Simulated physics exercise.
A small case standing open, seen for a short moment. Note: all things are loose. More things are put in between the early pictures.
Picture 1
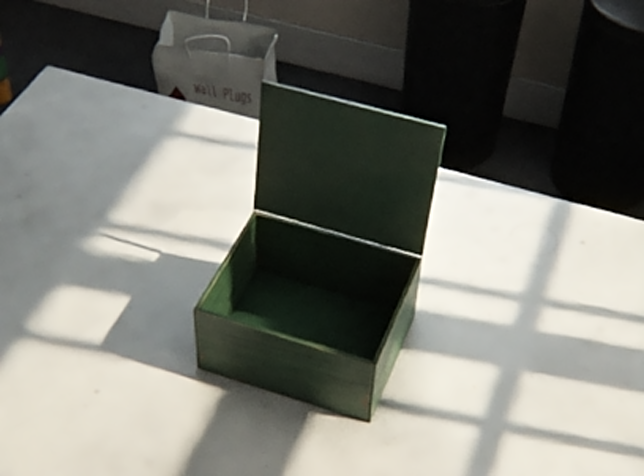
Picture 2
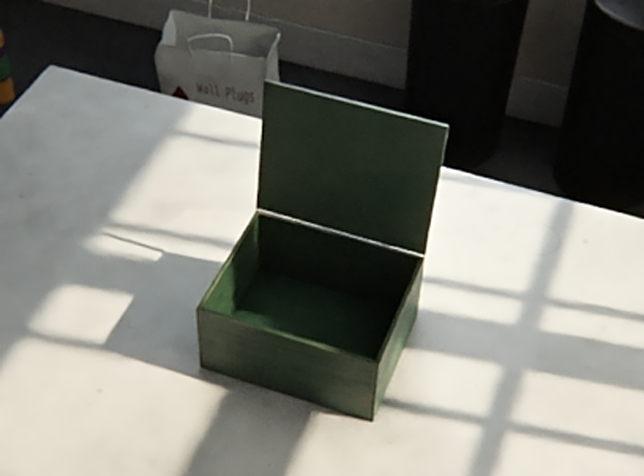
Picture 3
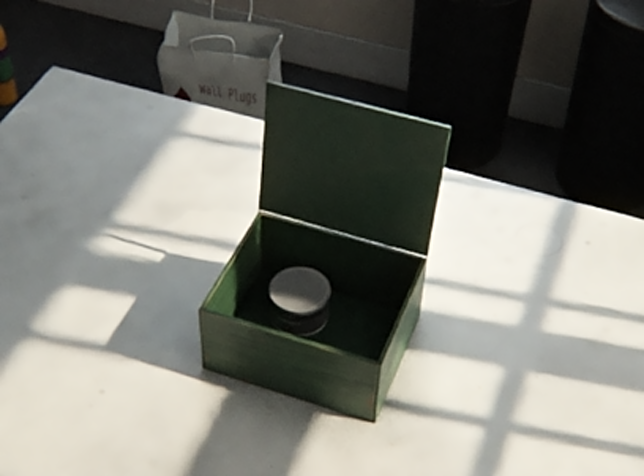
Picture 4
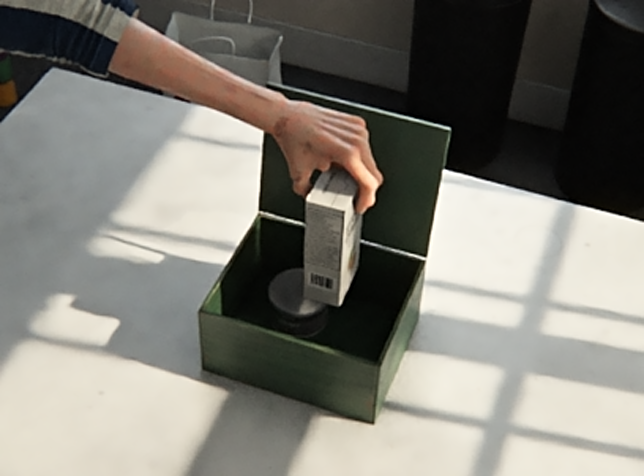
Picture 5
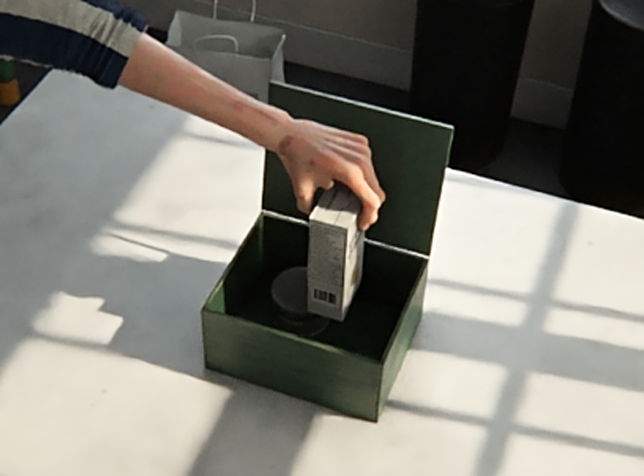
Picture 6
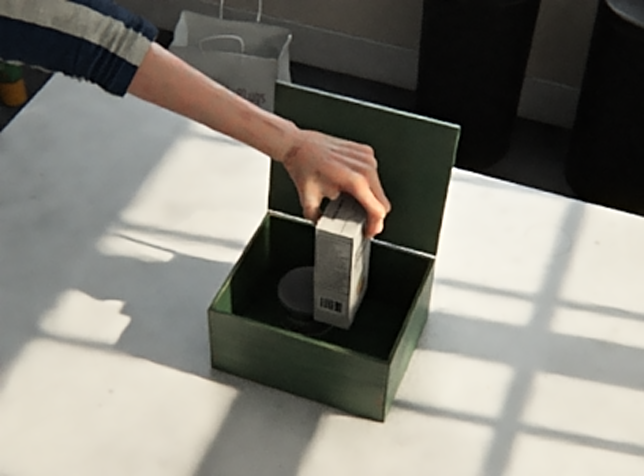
A hand in a striped navy sleeve reaches in from the upper left and lowers a white carton into an open green box, still gripping it, after a round grey tub appears inside. The camera, looking down from an angle and drifting very slightly, shows the box centred on a pale, sunlit tabletop crossed by shadows. Behind it stand a white paper bag at left and dark bins at right.
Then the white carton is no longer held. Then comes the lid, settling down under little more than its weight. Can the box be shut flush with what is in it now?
No, not flush.
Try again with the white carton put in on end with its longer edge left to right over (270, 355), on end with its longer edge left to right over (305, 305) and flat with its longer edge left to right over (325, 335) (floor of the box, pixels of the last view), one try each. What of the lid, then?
On the first go the lid is stopped short, on the second it is stopped short, on the third it comes to rest closed.
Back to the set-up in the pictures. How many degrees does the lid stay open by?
Roughly 40 degrees above the rim.
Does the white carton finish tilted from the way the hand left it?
Looking at the last picture, it sits at an angle.
Then, 0.50 s after the last picture, white carton tipped 42° from how it was near (373, 307); grey tub slid a little.
Then, 1.40 s after the last picture, lid 74° above the rim; white carton tipped 38° from how it was near (366, 306); grey tub slid a little.
Then, 1.70 s after the last picture, lid 46° above the rim; white carton tipped 39° from how it was near (366, 307); grey tub slid a little.
At rest, lid 42° above the rim; tipped over in the box, white carton; grey tub in place. Seen from the same camera at the end, white carton near (364, 308).
